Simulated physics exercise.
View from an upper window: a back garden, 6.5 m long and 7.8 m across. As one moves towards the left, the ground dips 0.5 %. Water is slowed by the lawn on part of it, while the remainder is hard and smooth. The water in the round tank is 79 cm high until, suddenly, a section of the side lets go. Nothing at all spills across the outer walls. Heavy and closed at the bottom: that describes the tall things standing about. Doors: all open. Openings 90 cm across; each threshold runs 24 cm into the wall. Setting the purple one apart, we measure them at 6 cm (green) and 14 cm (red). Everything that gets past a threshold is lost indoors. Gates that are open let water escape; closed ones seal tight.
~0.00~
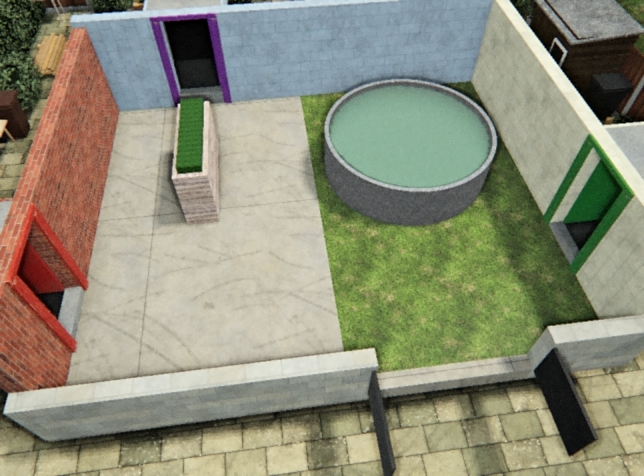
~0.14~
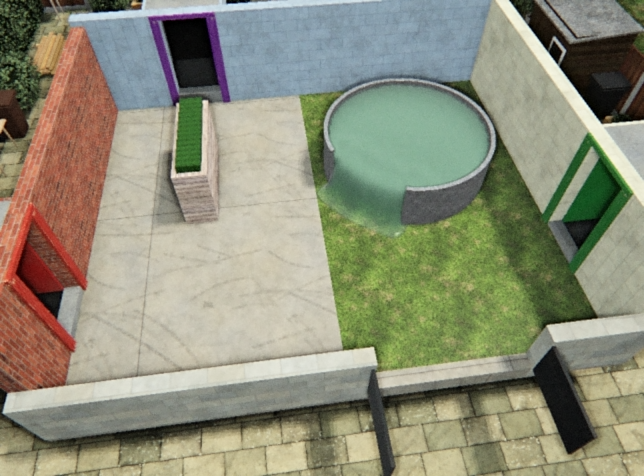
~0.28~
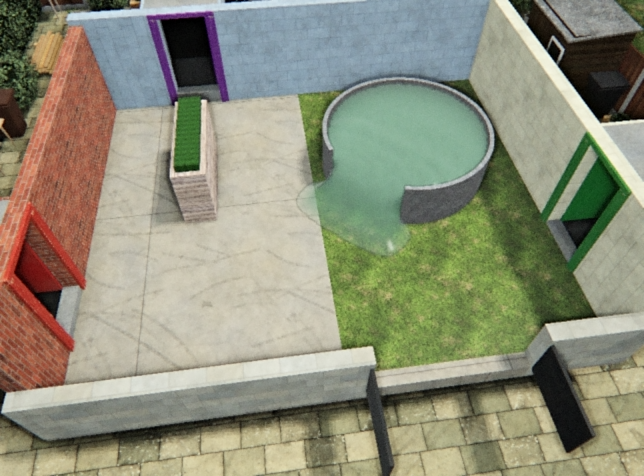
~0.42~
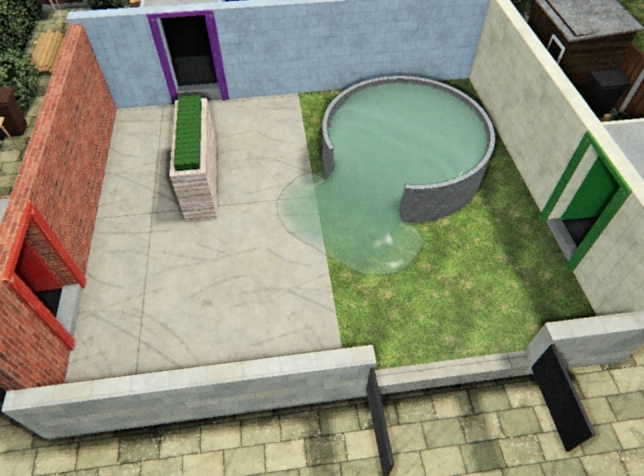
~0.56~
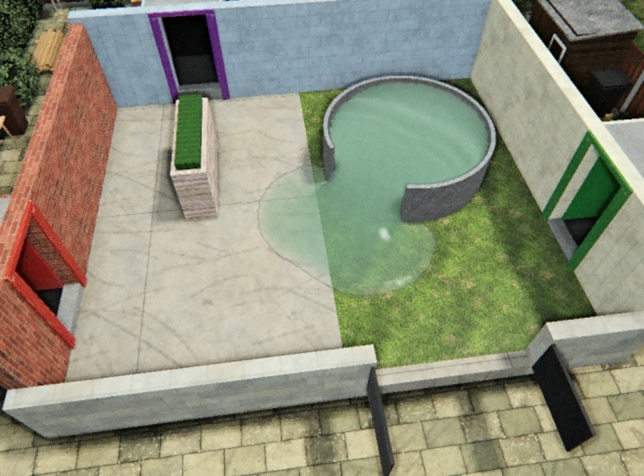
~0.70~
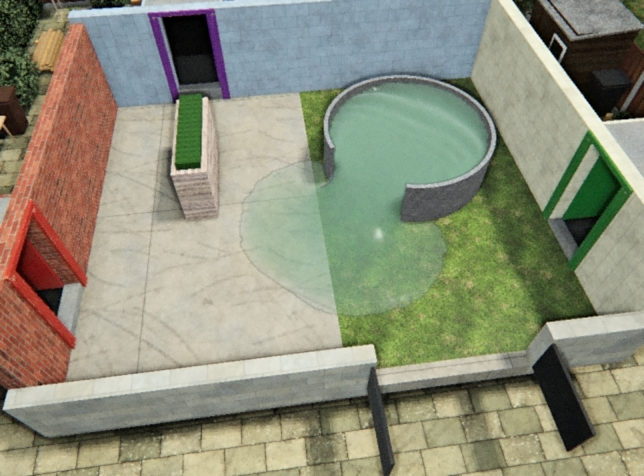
A walled yard, half pale concrete on the left and half green lawn on the right, is seen from above, with a round grey tank of greenish water standing on the grass. A brick planter topped with green stands near a purple-framed doorway at the back, between a red door at left and a green one at right. The tank's front-left side opens and water pours out, spreading in a widening sheet over grass and concrete, while the camera stays still.
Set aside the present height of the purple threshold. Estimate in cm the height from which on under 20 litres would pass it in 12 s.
I would say 15 cm.
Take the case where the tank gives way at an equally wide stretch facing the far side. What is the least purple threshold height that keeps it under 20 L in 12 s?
You'd want it roughly 8.5 centimetres tall.
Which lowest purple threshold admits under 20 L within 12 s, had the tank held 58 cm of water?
Something near 9.5 cm should do.
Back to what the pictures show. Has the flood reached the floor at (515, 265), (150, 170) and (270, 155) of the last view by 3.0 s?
Point by point, the first is spared, the second spared and the third awash.
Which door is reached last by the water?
That is the green door.
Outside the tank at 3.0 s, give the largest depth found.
Max depth: Around 48 cm.
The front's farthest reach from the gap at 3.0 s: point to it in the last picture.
Front tip: Approx. (61, 410) px.
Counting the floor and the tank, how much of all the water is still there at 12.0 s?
I'd say near 82 per cent is still there.
After 1.4 s water covers 35 % of the floor, deepest (42 cm) near (355, 213); it has not reached the purple door.
After 3.0 s water covers 55 % of the floor, deepest (48 cm) near (89, 406); it has not reached the purple door.
After 12.0 s water covers 100 % of the floor, deepest (15 cm) near (296, 103); 12 cm at the purple door, 0 litres in over its 26 cm threshold.
At the purple door as built, the water arrived by 3.4 s and peaked near 20 cm at 5.6 s.
Run again over the same 12 s with other heights there, 44 litres in over 12.5 cm, 12 litres over 17 cm. The limit of 20 litres is kept from about 15 cm up.
